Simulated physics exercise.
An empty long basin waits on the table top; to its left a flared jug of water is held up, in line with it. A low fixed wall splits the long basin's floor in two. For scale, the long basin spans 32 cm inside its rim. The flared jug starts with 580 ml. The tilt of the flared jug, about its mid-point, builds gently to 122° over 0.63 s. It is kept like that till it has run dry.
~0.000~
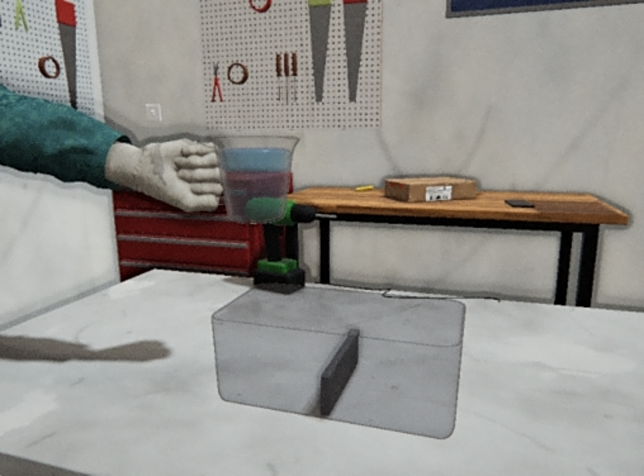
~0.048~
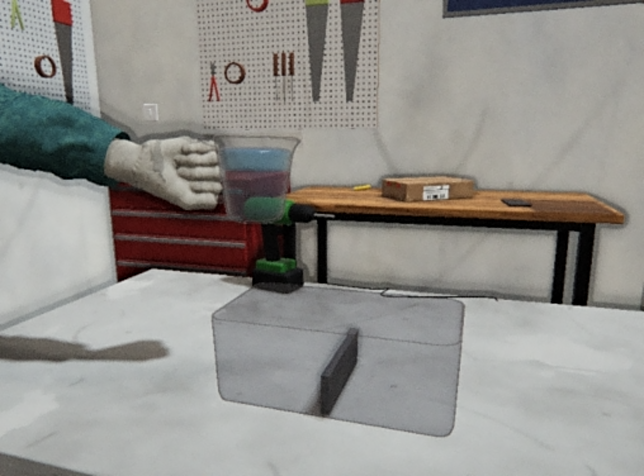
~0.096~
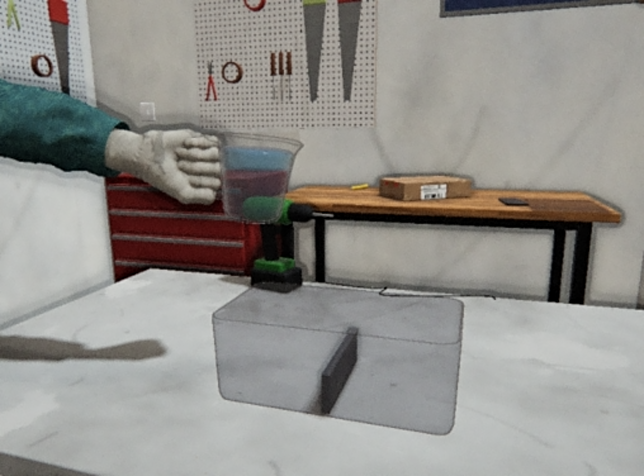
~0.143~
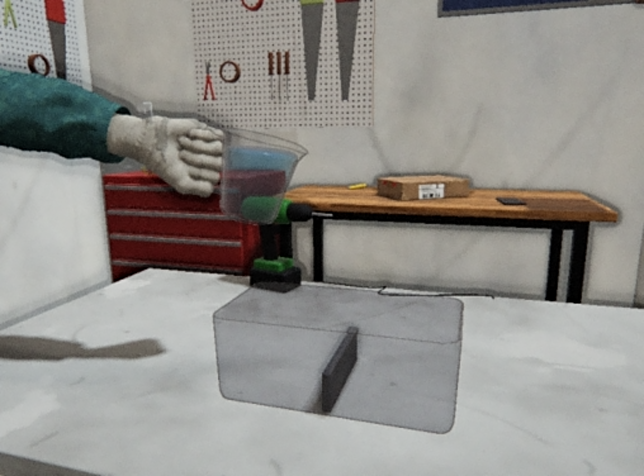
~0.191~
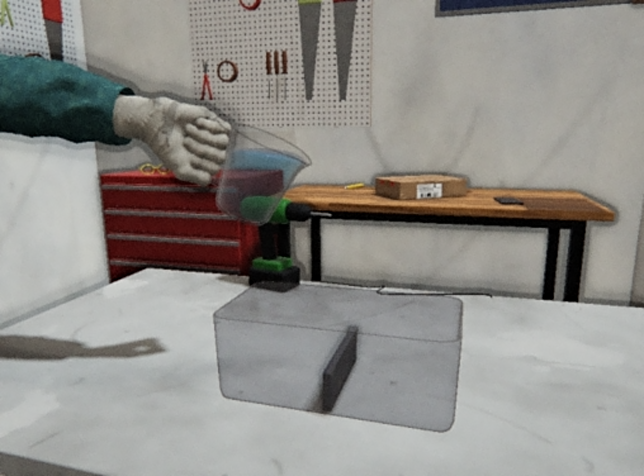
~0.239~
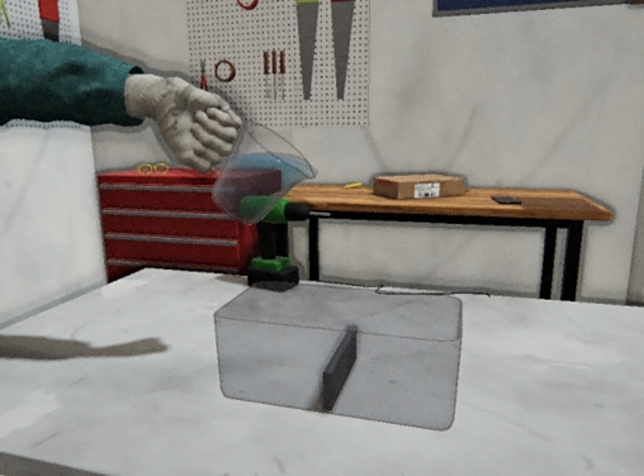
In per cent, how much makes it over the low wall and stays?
The far part has some 42 per cent.
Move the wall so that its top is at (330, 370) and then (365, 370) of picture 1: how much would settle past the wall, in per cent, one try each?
First 70, then 25 per cent.
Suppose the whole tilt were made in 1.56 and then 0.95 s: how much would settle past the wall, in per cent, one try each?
First 80, then 60 per cent.
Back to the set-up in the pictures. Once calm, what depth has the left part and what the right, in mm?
Some 12 mm on the left and 10 mm on the right.
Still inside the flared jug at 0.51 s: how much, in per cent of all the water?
Near 34 in a hundred.
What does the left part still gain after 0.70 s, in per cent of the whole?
Some 4 per cent.
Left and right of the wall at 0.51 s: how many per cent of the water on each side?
Some 1 per cent left and 26 right.
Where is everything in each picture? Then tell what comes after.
It leans 0°; its right rim is at (299, 138); the water meets the walls at (225, 150) and (291, 149); the long basin's rim runs from (236, 300) to (463, 324); the wall's top is at (341, 352), in the first frame.
It leans 2°; its right rim is at (300, 140); the water meets the walls at (225, 149) and (291, 151), in the second frame.
It leans 7°; its right rim is at (303, 144); the water meets the walls at (227, 147) and (293, 152), in the third frame.
It leans 15°; its right rim is at (308, 152); the water meets the walls at (230, 147) and (298, 155), in the fourth frame.
It leans 26°; its right rim is at (312, 164); the water meets the walls at (232, 153) and (306, 159), in the fifth frame.
It leans 38°; its right rim is at (314, 177); the water meets the walls at (230, 165) and (309, 169); 2 per cent is over the edge, in the sixth frame.
By 0.51 s the tilt is 111° and 33 per cent is still to pour, 1 is left of the wall and 27 right of it.
By 0.70 s the tilt is 122° and 1 per cent is still to pour, 50 is left of the wall and 41 right of it.
By 0.91 s the tilt is 122° and 0 per cent is still to pour, 52 is left of the wall and 41 right of it.
By 1.13 s the tilt is 122° and 0 per cent is still to pour, 54 is left of the wall and 42 right of it.
At rest 54 per cent lies left of the wall, 42 right of it and 4 outside.
